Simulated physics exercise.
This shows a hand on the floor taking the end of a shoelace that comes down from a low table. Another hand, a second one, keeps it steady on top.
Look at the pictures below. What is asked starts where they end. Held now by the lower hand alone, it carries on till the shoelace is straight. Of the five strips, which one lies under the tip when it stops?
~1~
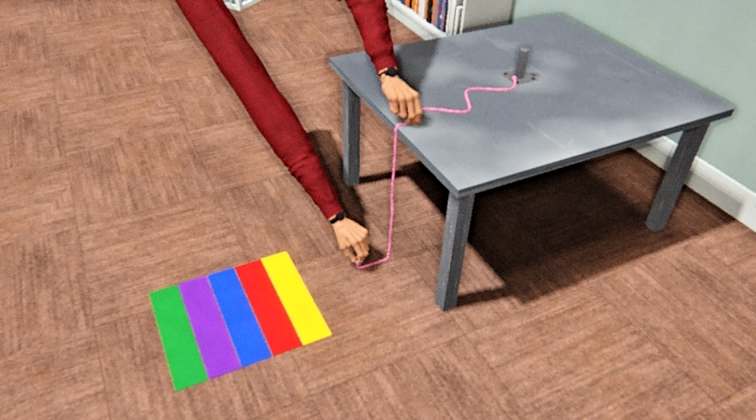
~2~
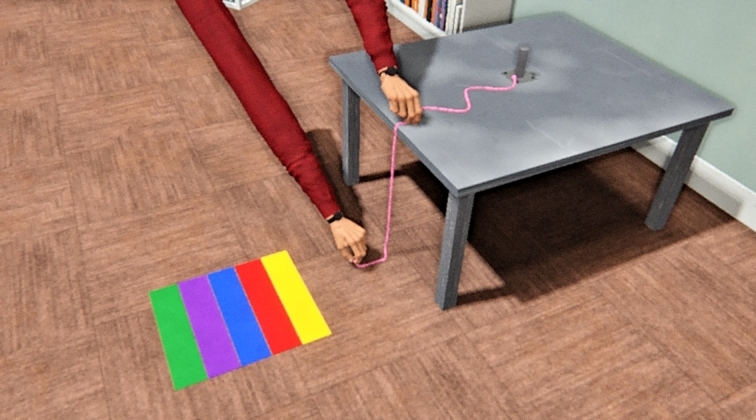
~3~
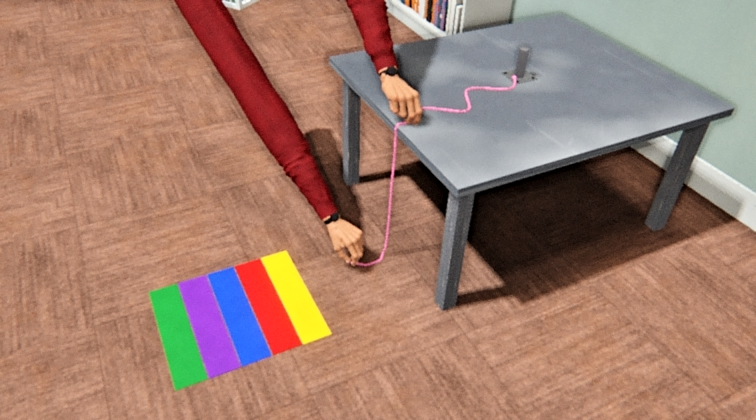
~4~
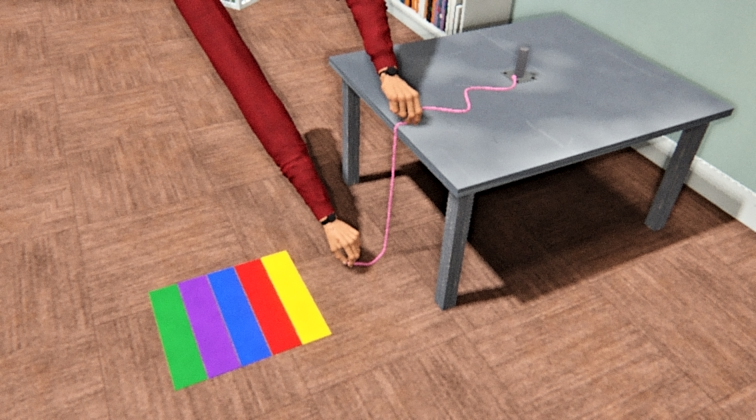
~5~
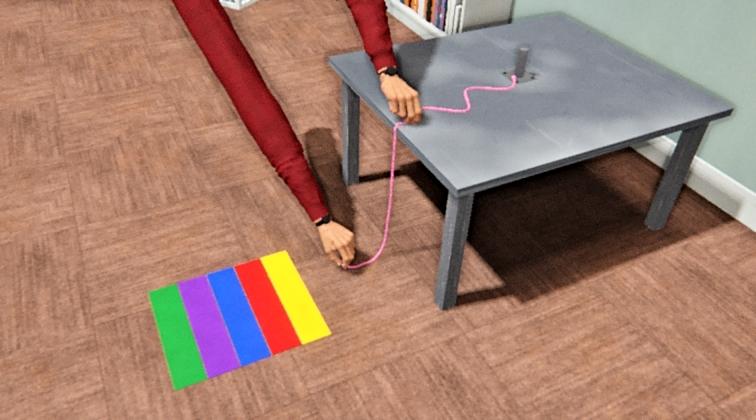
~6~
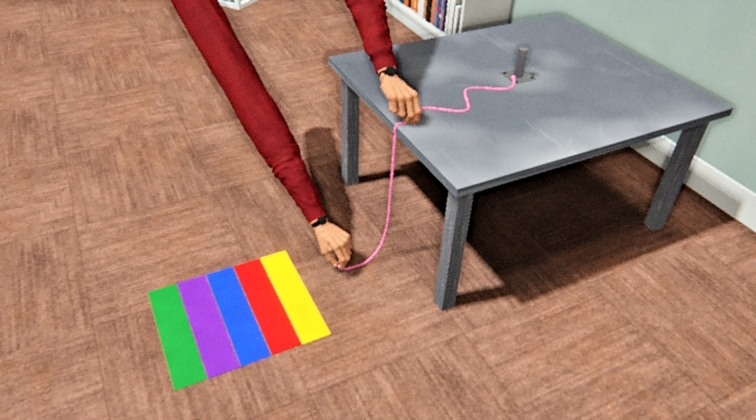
The purple strip.
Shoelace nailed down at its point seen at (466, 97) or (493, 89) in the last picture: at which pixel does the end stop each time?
Per try (px, approx.): (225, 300), (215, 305).
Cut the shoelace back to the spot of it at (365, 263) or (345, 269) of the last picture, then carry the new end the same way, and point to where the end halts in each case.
In order, around (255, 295) and (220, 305).
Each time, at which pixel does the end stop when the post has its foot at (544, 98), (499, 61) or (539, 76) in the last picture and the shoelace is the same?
In order, near (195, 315), (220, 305) and (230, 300).
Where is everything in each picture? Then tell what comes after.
In the first frame, end (357, 261); yellow (309, 323); red (280, 333); blue (250, 344); purple (219, 355); green (186, 366).
In the second frame, end (354, 261); shoelace through (508, 89) (467, 99) (423, 109) (394, 144) (391, 197) (386, 245).
In the third frame, end (351, 262).
In the fourth frame, end (348, 263); shoelace through (508, 89) (467, 99) (423, 109) (395, 144) (391, 197) (385, 246).
In the fifth frame, end (342, 265).
In the sixth frame, end (339, 266); shoelace through (508, 89) (467, 99) (422, 109) (394, 144) (390, 197) (379, 248).
Soon after, end near (259, 292); over red.
After that, end near (224, 303); over blue.
At the stop, end near (203, 309); over purple. The end stops over the purple strip.
